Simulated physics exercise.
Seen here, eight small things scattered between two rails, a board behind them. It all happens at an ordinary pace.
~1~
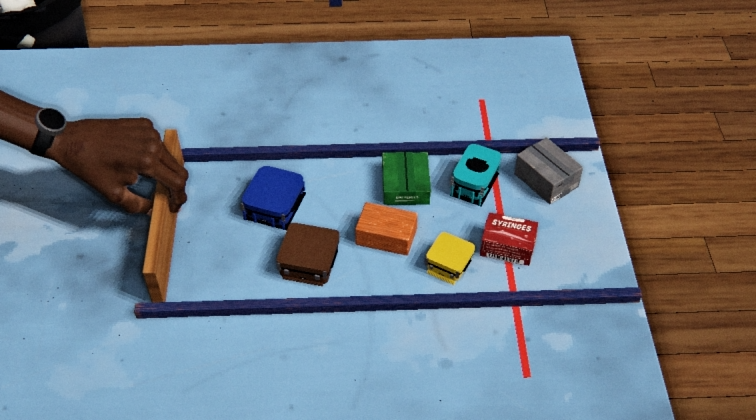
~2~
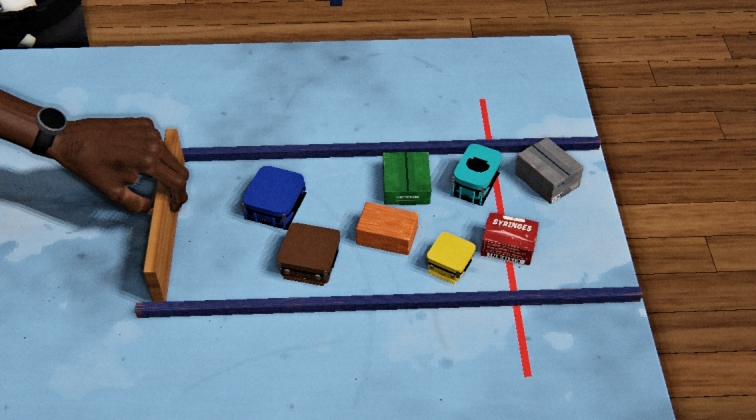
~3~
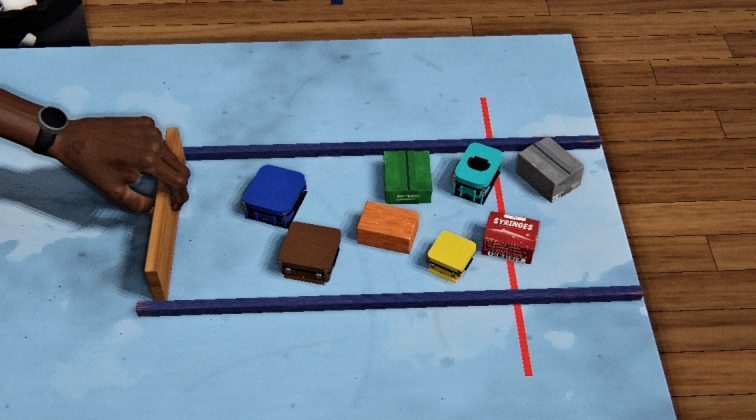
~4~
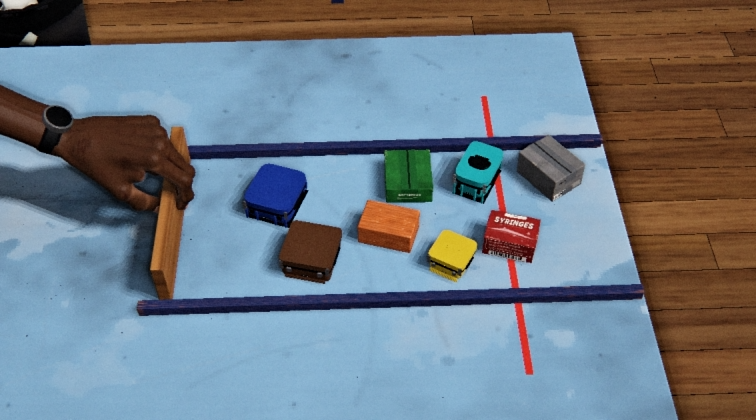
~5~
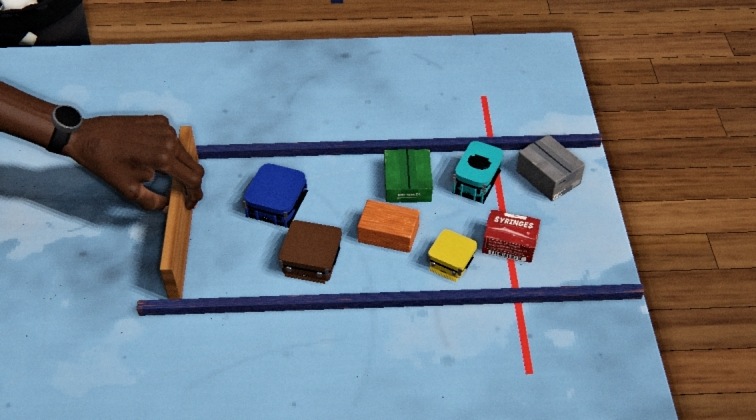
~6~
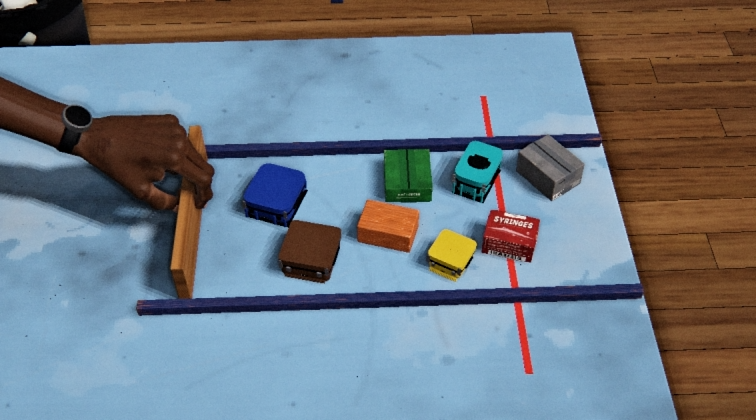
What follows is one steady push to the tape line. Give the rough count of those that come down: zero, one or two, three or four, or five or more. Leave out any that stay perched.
As it turns out, the number that fall off is one or two.
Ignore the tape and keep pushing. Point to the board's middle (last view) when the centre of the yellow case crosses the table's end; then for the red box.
Near (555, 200) and (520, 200).
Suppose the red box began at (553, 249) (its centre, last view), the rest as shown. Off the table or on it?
Then it survives.
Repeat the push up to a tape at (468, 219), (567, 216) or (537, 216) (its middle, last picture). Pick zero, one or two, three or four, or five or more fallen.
In that order: No fall at all; 5 or more; three to four.
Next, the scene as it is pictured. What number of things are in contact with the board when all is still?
2 of them.
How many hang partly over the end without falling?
The number is 2.
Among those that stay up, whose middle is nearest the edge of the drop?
Foremost is the turquoise case.
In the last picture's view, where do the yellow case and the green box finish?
The yellow case at (581, 254), the green box at (565, 163).
Soon after, none off yet; grey box at rest near (550, 167); red box at rest near (511, 236); turquoise case at rest near (478, 172).
Then, none off yet; grey box moved a little near (564, 168); red box moved a little near (529, 236); turquoise case moved about its own width near (518, 166).
At rest, the number that fall off is one or two; fallen, grey box.
